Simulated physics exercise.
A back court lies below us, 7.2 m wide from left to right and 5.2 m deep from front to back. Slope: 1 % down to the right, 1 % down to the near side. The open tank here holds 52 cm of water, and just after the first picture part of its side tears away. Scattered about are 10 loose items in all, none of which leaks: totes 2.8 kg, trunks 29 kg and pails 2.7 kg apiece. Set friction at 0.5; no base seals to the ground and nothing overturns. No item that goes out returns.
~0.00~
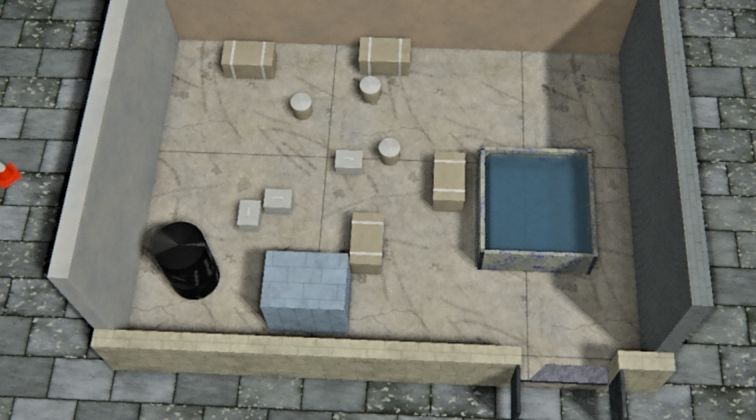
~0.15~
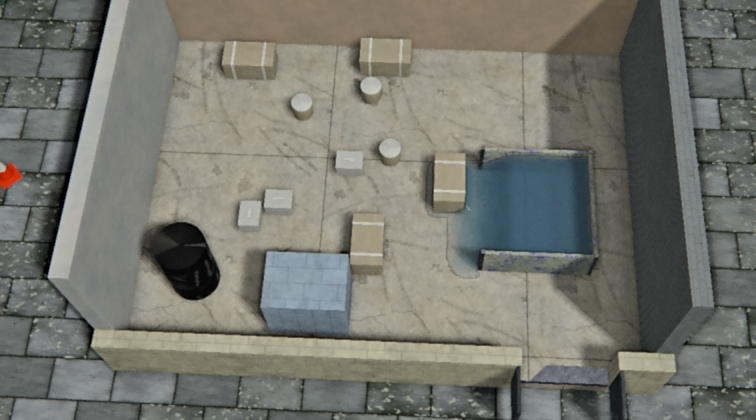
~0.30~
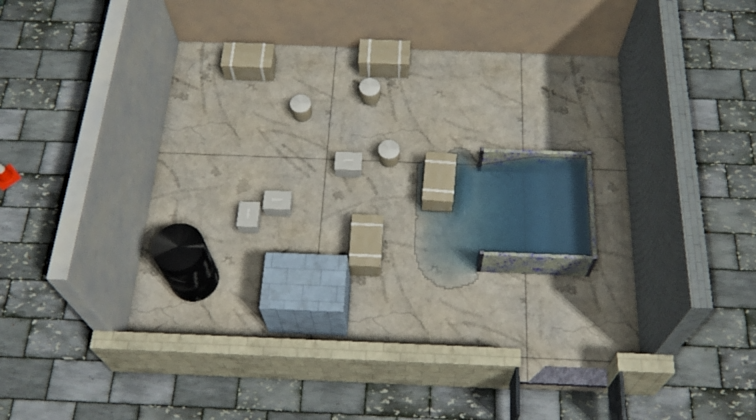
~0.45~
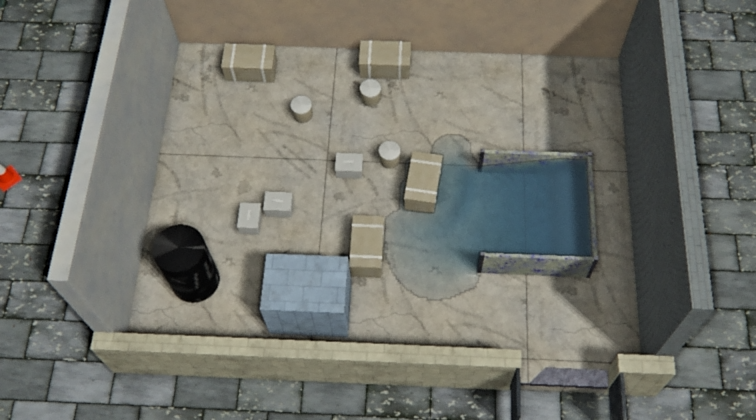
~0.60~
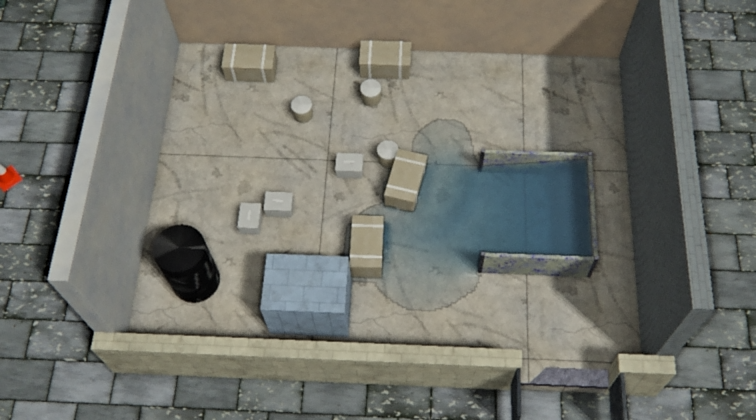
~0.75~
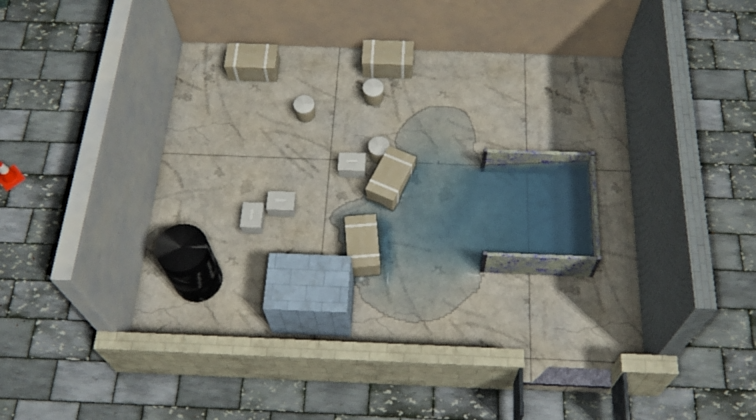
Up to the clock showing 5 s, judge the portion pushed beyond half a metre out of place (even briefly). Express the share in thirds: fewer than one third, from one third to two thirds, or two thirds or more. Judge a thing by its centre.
Two thirds or more.
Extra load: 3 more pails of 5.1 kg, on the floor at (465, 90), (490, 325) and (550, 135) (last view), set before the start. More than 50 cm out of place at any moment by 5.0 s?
First falls shy, second falls shy, third falls shy.
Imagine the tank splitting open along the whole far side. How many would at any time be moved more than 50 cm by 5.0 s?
5.
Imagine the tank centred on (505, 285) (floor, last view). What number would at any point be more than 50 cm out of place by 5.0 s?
6.
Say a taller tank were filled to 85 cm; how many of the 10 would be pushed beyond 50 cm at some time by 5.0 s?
Then it comes to 10.
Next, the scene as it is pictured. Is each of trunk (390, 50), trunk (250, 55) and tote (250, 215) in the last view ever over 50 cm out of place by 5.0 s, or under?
One by one: Below the line; below the line; above the line.
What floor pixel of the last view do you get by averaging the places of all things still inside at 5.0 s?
The centre sits near (251, 122).
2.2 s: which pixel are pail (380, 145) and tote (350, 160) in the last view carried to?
Approx. (293, 109); approx. (269, 118).
After 1.1 s 3 of 10 are over 50 cm from their spots; 0 afloat.
After 2.2 s 7 of 10 are over 50 cm from their spots; 3 afloat.
After 3.5 s 8 of 10 are over 50 cm from their spots; 4 afloat.
After 5.0 s 8 of 10 are over 50 cm from their spots, and 8 have been at some point; 7 afloat.
